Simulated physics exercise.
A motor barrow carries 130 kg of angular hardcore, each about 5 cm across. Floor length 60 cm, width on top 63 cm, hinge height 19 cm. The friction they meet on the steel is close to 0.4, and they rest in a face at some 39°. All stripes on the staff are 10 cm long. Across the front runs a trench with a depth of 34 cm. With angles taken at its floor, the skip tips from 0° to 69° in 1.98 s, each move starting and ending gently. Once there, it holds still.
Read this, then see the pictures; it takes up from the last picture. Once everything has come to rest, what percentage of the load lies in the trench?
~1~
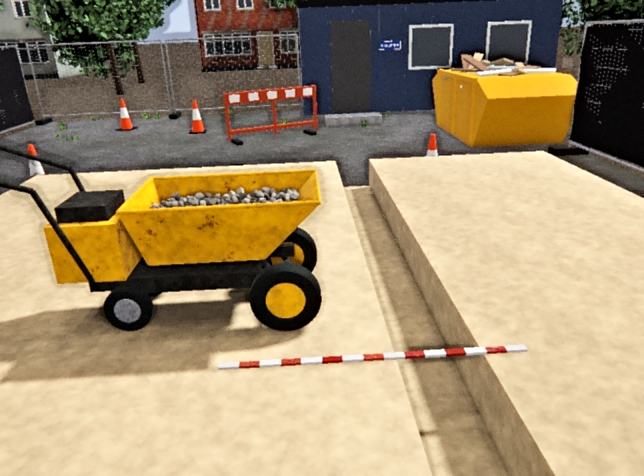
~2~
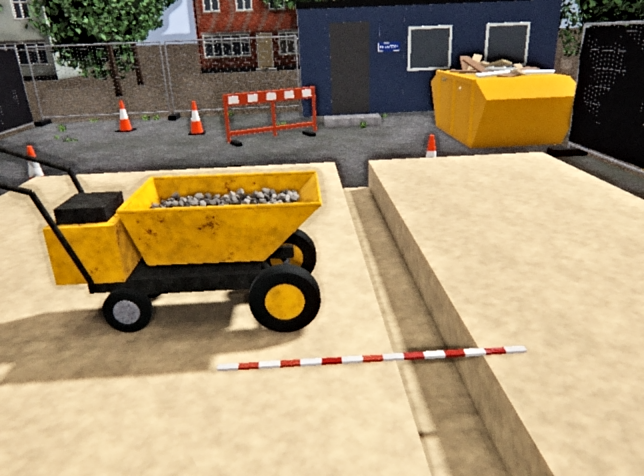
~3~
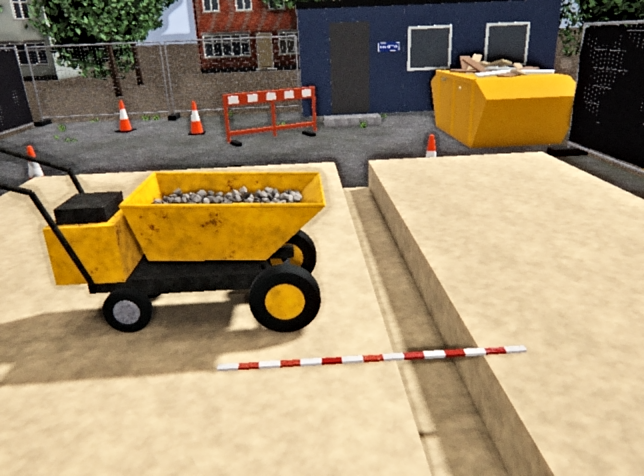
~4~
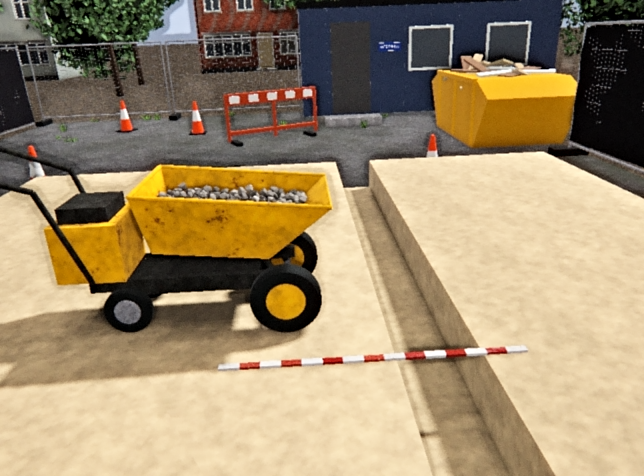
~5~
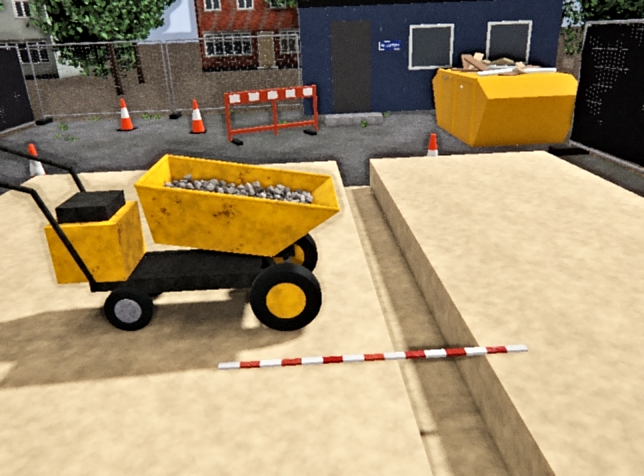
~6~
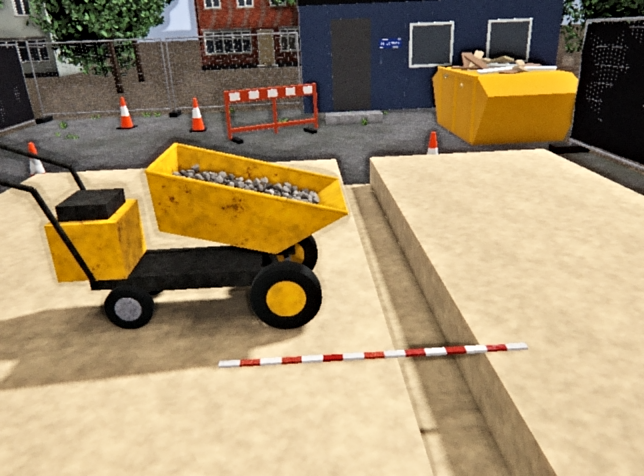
100 %.
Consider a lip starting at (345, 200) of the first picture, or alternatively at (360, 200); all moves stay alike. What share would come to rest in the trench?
I'd expect some 90 per cent, then some 75.
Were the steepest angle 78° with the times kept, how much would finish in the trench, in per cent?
Near 100 per cent then.
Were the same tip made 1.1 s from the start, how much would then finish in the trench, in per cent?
It'd be some 100 per cent.
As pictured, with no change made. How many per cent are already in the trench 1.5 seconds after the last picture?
Close to 35 per cent has got there by then.
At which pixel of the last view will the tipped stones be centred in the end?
Middle at around (416, 330), I'd say.
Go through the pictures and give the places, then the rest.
Lip at (320, 203), floor tilted 0°, highest stones at (233, 197), in the first frame.
Lip at (321, 204), floor tilted 1°, highest stones at (221, 198), in the second frame.
The skip is at 3°, its lip at (325, 205); the top of the load is at (213, 196), in the third frame.
The skip is at 6°, its lip at (332, 208); the top of the load is at (210, 193), in the fourth frame.
The skip is at 10°, its lip at (339, 210); the top of the load is at (189, 185), in the fifth frame.
Lip at (348, 213), floor tilted 15°, highest stones at (193, 176), in the sixth frame.
Then, 0.9 s after the last picture the floor is at 58°, 100 % in the skip; the foremost stones are at (379, 251).
Then, 1.5 s after the last picture the floor is at 69°, 65 % in the skip, 35 % in the trench; the foremost stones are at (446, 337).
Then, 1.8 s after the last picture the floor is at 69°, 31 % in the skip, 69 % in the trench; the foremost stones are at (439, 306).
Then, 3.8 s after the last picture the floor is at 69°, 0 % in the skip, 100 % in the trench; the foremost stones are at (445, 320).
